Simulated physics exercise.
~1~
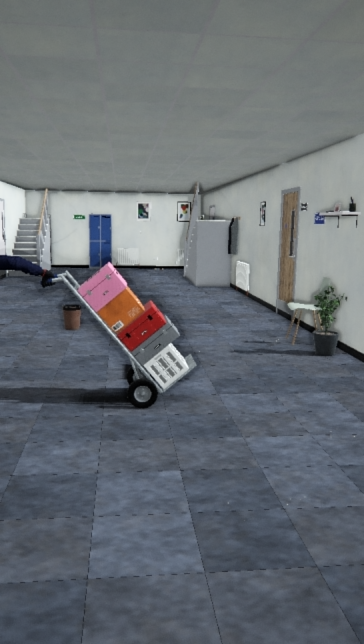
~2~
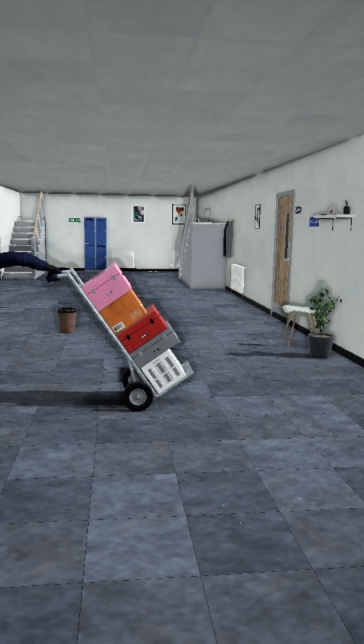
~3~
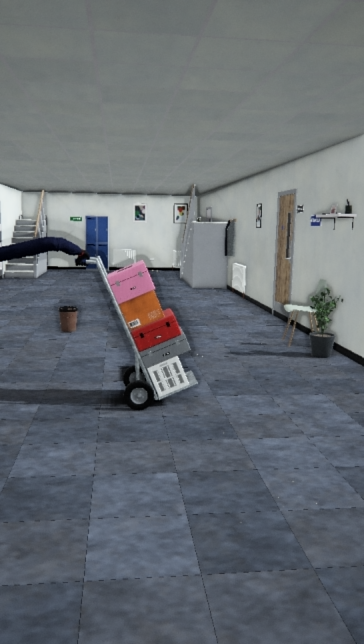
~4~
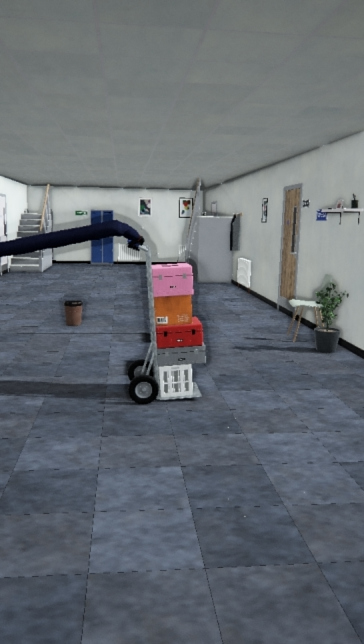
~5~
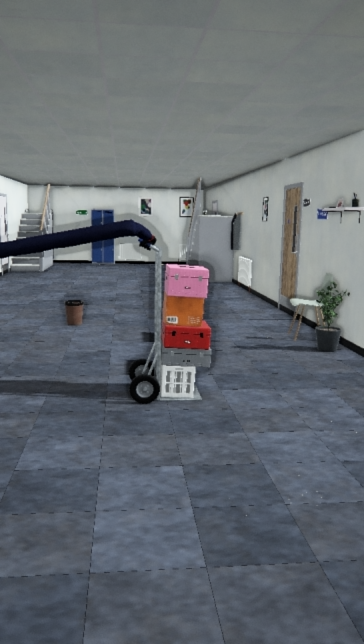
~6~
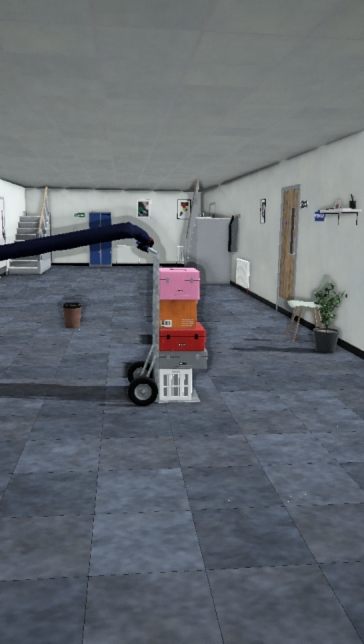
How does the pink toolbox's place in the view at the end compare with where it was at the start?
It starts farther left, at the upper end of the leaning stack, and ends clearly farther right at about the same height, sitting on top of the upright stack.
A hand truck loaded with a pink toolbox, an orange box, a red toolbox, a grey toolbox and a white crate leans far back to the left on a dark tiled floor. It is seen from the side in a long white-walled room, with blue doors at the back and a potted plant at the right, and the view sways slightly. A dark-sleeved arm reaches in from the left and swings the handle up and to the right, slowly at first and then faster. The truck comes upright and stops, the boxes shifting only slightly. All five remain stacked, pink on top and white at the bottom.
